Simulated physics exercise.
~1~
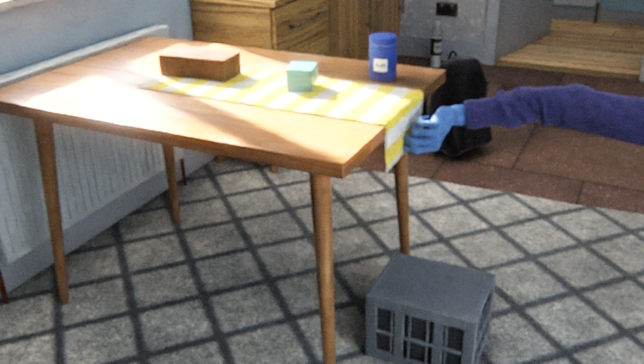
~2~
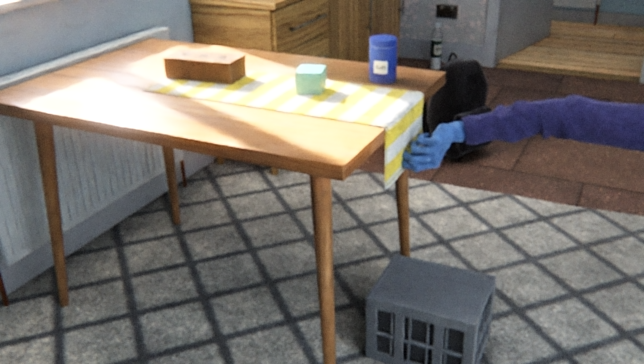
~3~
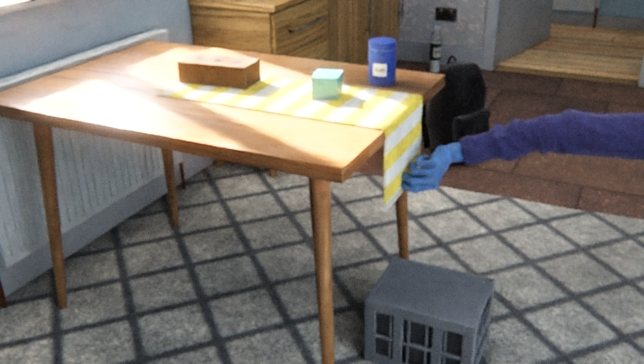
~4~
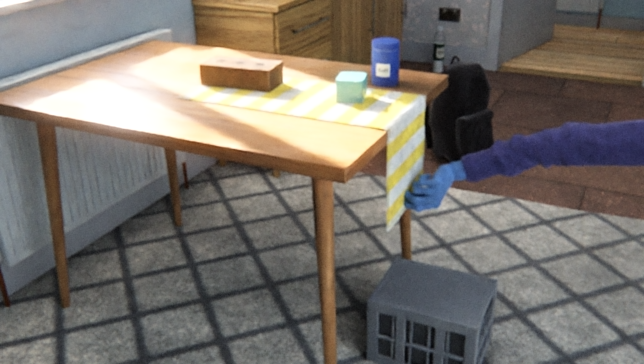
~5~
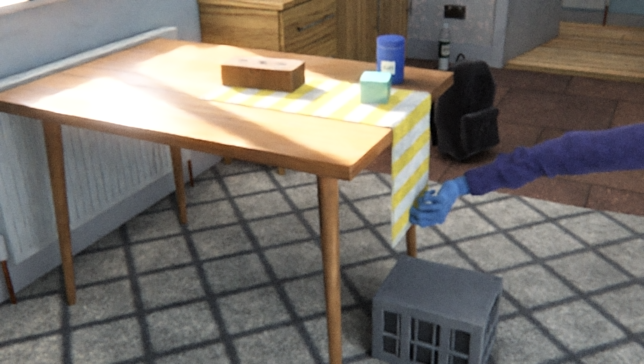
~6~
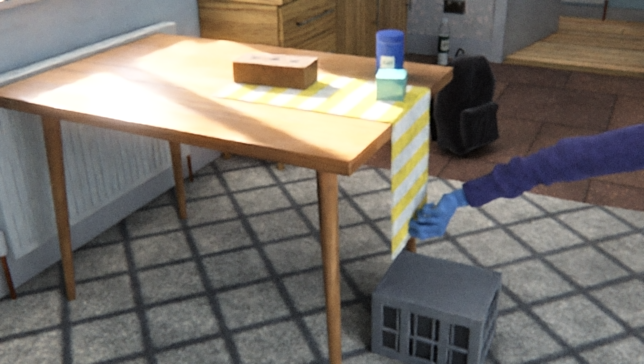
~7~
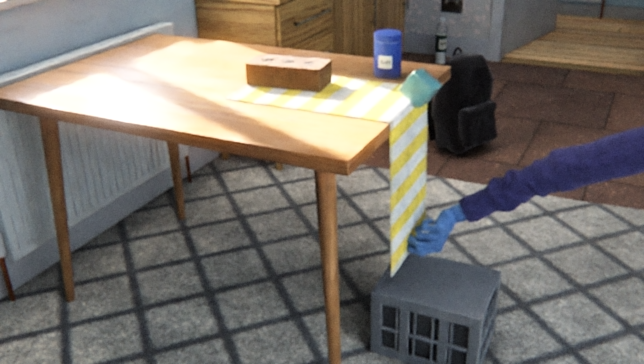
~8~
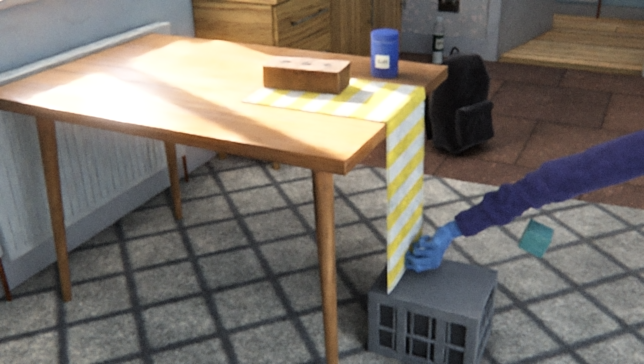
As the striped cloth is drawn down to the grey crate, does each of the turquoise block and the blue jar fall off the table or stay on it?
The turquoise block is carried over the edge and falls off the table. The blue jar stays on the tabletop.
